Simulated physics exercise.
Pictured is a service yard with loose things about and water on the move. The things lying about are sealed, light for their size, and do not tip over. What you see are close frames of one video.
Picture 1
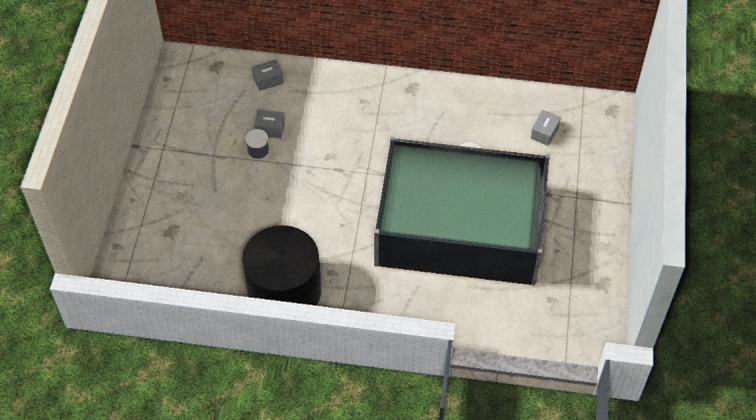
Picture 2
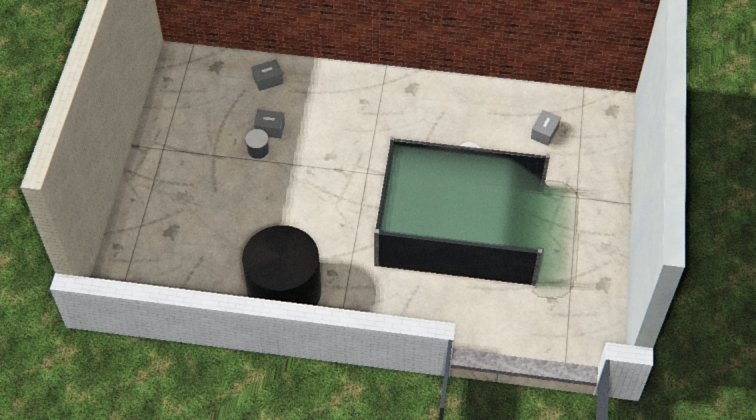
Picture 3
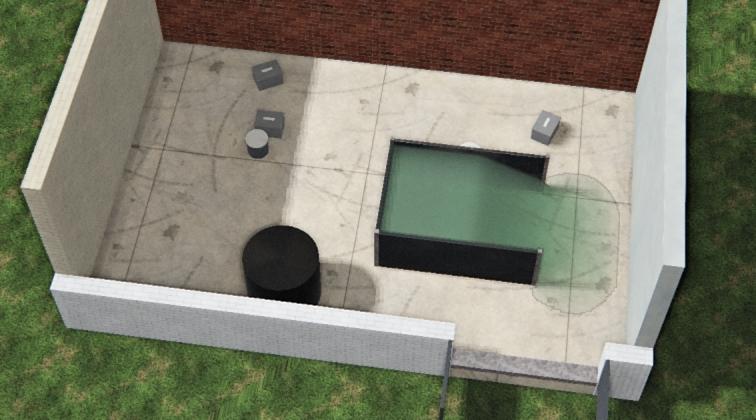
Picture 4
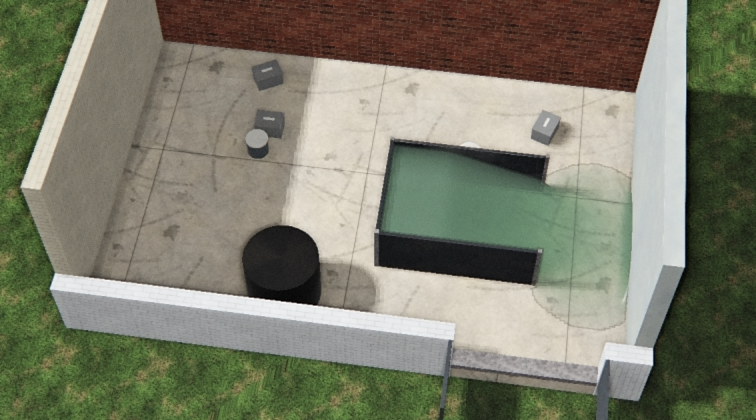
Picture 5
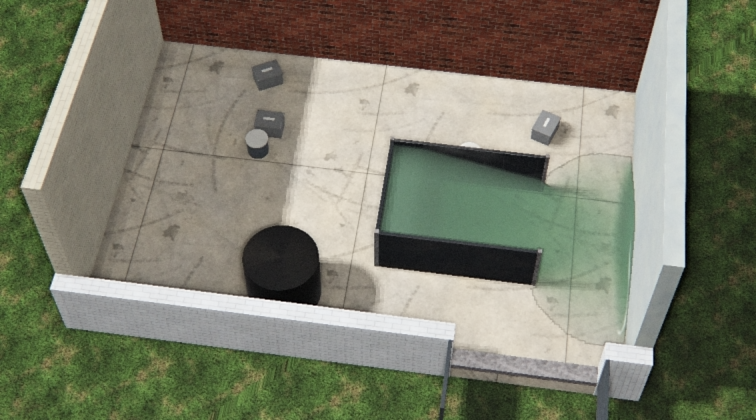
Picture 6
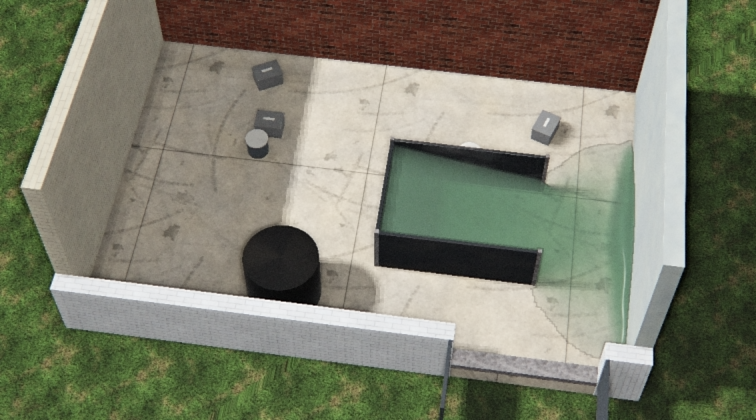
A large black-walled tank of green water stands right of centre in a walled concrete yard edged by grass, seen from high above. A black drum sits at the lower left, with two grey blocks and a small grey cylinder beyond it, and another grey block near the brick back wall. The tank's right side opens and green water pours out, spreading across the floor to the pale right wall, while the loose objects and camera stay still.
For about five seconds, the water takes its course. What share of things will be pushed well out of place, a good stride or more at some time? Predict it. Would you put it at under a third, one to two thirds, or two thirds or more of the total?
The part that gets shoved well aside reaches two thirds.
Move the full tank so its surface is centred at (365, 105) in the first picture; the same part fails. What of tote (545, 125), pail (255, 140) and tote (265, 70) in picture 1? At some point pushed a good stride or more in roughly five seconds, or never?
Far enough, Not far, Not far.
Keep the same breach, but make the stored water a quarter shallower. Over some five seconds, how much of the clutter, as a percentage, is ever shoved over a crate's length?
I reckon 40 per cent of the loose things.
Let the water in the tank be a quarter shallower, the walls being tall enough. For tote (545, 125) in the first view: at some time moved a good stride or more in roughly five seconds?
Going by the pictures, I'd say it made the full stretch.
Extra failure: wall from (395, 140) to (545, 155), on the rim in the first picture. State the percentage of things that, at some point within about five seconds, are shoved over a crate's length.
Roughly 100 %.
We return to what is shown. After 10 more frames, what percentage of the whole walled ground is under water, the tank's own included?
35 %.
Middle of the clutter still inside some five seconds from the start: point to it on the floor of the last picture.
It comes out somewhere near (254, 143).
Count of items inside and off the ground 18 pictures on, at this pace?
My count is 1.
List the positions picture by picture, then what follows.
The first frame shows a pail at (470, 151), on the bottom; a tote at (267, 70), on the bottom; 0 of 5 have shifted.
The second frame shows a pail at (470, 151) rests on the ground; a tote at (267, 70), on the bottom; 0 of 5 have shifted.
The third frame shows a pail at (470, 151) rests on the ground; a tote at (267, 70) rests on the ground; 0 of 5 have shifted.
The fourth frame shows a pail at (470, 151) rests on the ground; a tote at (267, 70) rests on the ground; 0 of 5 have shifted.
The fifth frame shows a pail at (470, 151), on the bottom; a tote at (267, 70), on the bottom; 0 of 5 have shifted.
The sixth frame shows a pail at (470, 151) rests on the ground; a tote at (267, 70), on the bottom; 0 of 5 have shifted.
A moment on, 0 of 5 are well off their spots; 0 afloat.
Next, 0 of 5 are well off their spots; 0 afloat.
Later, 1 of 5 are well off their spots; 1 afloat.
In the end, 5 of 5 are well off their spots, and 5 have been at some point; 3 afloat.
